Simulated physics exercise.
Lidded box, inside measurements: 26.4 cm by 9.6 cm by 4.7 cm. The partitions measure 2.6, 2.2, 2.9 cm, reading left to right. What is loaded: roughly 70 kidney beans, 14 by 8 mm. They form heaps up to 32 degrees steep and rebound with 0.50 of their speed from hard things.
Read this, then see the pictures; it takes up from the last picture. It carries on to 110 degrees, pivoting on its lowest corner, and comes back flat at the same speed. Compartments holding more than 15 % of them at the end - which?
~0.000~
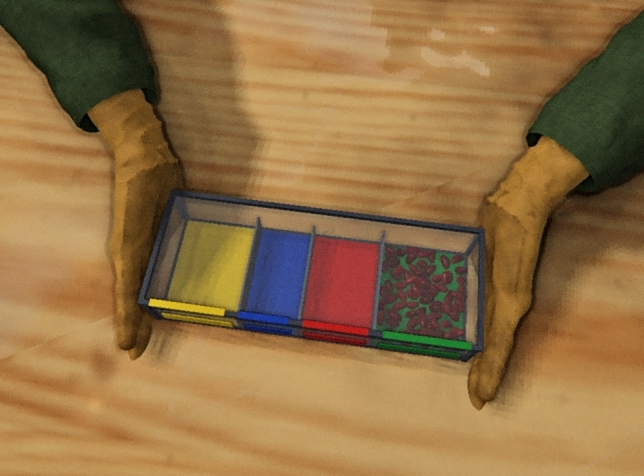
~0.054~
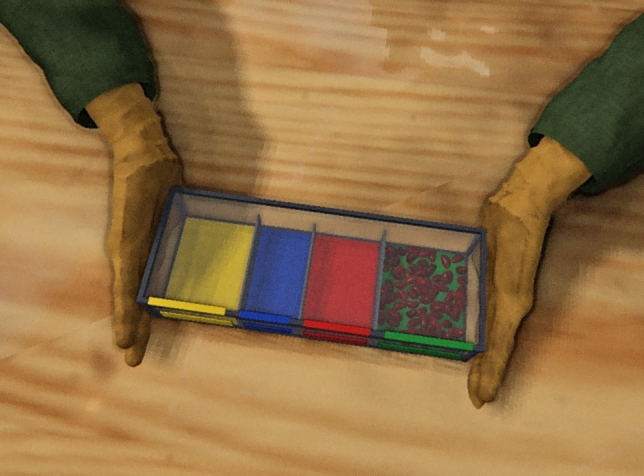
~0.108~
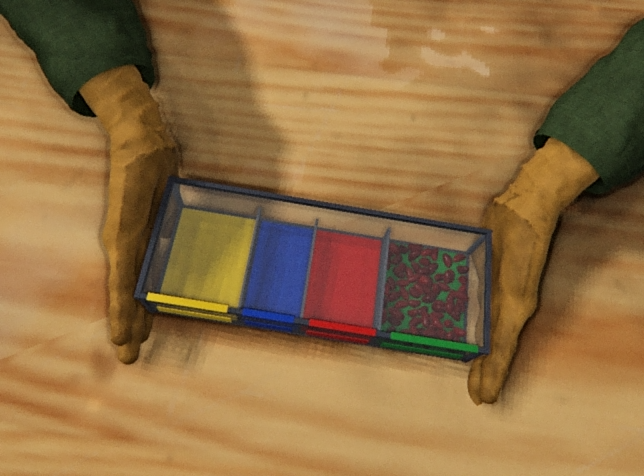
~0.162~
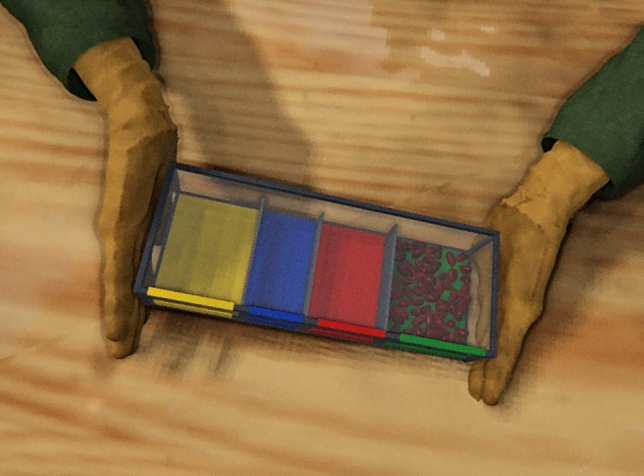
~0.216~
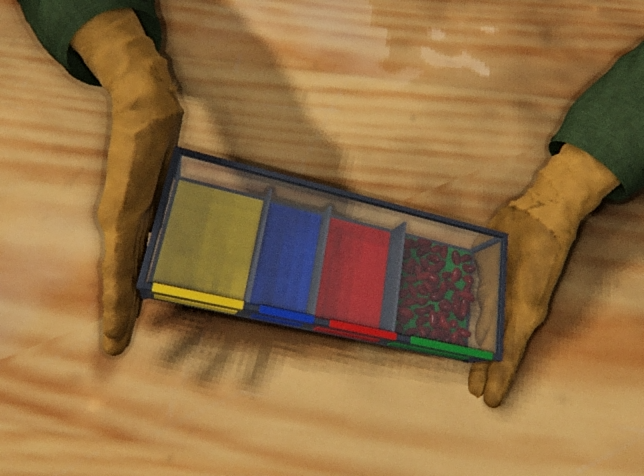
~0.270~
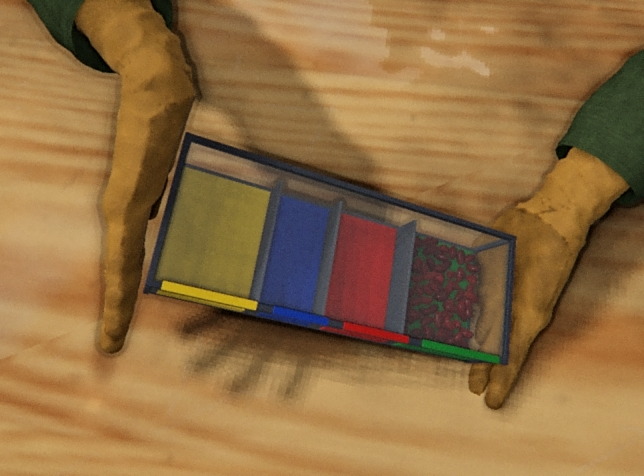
Red no, blue no, green yes, yellow no.
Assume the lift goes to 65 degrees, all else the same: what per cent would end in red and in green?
Shares: Red 0 and green 100, in per cent.
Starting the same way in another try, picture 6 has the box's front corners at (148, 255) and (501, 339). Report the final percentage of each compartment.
Red 0 %; blue 0 %; green 100 %; yellow 0 %.
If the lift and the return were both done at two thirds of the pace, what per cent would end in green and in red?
Green 100 %, red 0 %.
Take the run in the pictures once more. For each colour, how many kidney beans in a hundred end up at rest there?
Red 0, blue 0, green 100, yellow 0.
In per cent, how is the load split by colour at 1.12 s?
In per cent: Red 0, blue 0, green 100, yellow 0.
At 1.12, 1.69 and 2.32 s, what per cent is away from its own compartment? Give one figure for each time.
About 0, 0, 0.
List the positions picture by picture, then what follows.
The first frame shows box tilt 0 degrees, front corners at (145, 300) and (478, 346); green 100 %.
The second frame shows box tilt 1 degrees, front corners at (144, 298) and (479, 347).
The third frame shows box tilt 6 degrees, front corners at (141, 294) and (484, 349), lowest corner right front.
The fourth frame shows box tilt 12 degrees, front corners at (141, 288) and (490, 352), lowest corner right front.
The fifth frame shows box tilt 18 degrees, front corners at (145, 283) and (497, 355), lowest corner right front.
The sixth frame shows box tilt 24 degrees, front corners at (153, 281) and (503, 359), lowest corner right front; green 100 %. The box's pace is about 115 degrees a second.
After 1.12 s, tilt 109 degrees; green 100 %.
After 1.69 s, tilt 47 degrees; green 100 %.
Then, at 2.32 s, tilt 0 degrees; green 100 %.
At rest (2.8 s), red 0 %, blue 0 %, green 100 %, yellow 0 %.
